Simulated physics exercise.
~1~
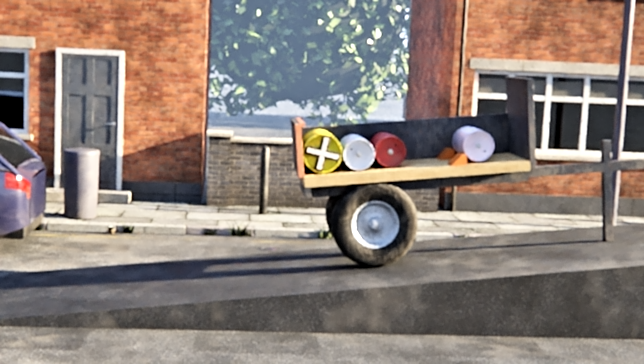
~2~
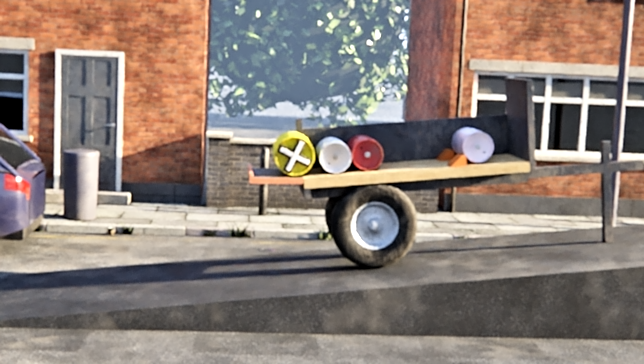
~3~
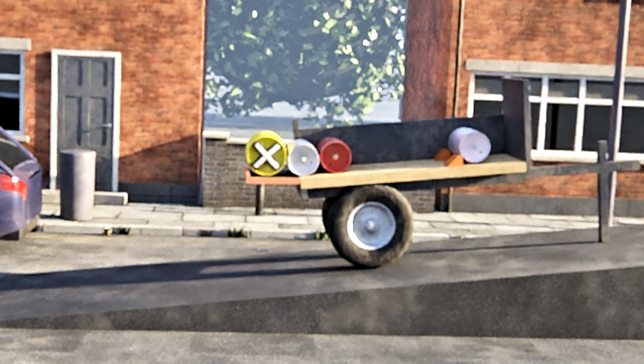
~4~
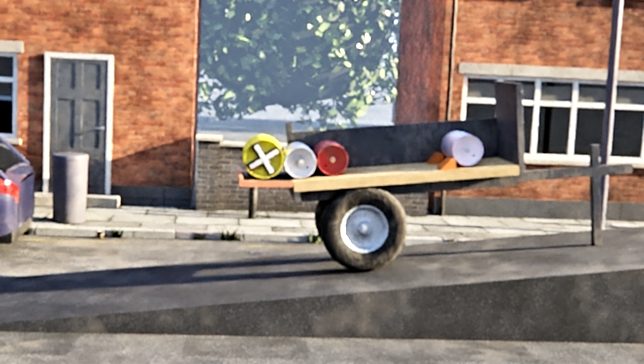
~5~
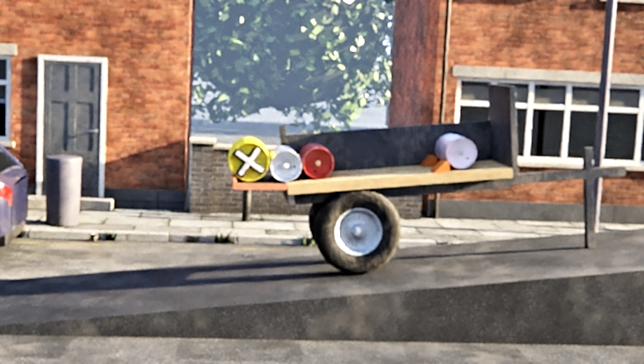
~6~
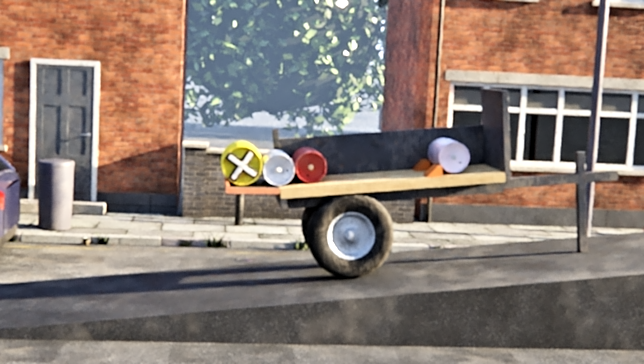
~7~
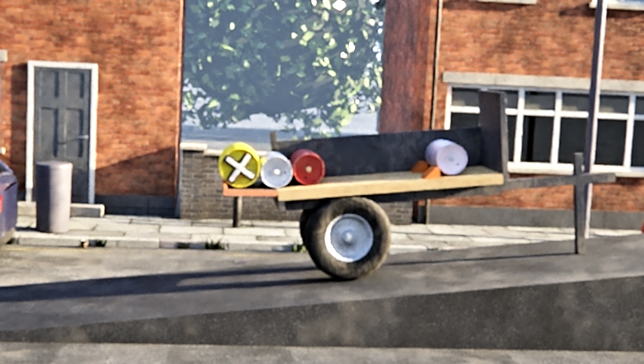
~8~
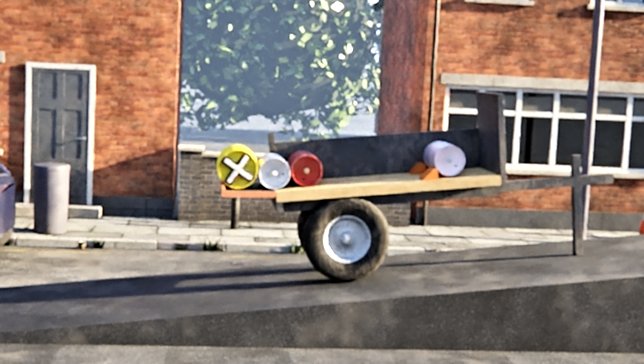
A flatbed trailer stands on a sloping road, seen from its open side, with brick buildings and a large leafy window-like panel behind it. On its bed lie a yellow keg marked with a white cross, a white one and a red one toward the left, and a pale one resting against an orange chock at the right. The tailgate swings down at the left end, and the three left kegs roll left. The yellow keg rolls onto the lowered gate and stops near its outer edge, with the white and red ones close behind. All four kegs remain aboard, the pale one still by the chock.
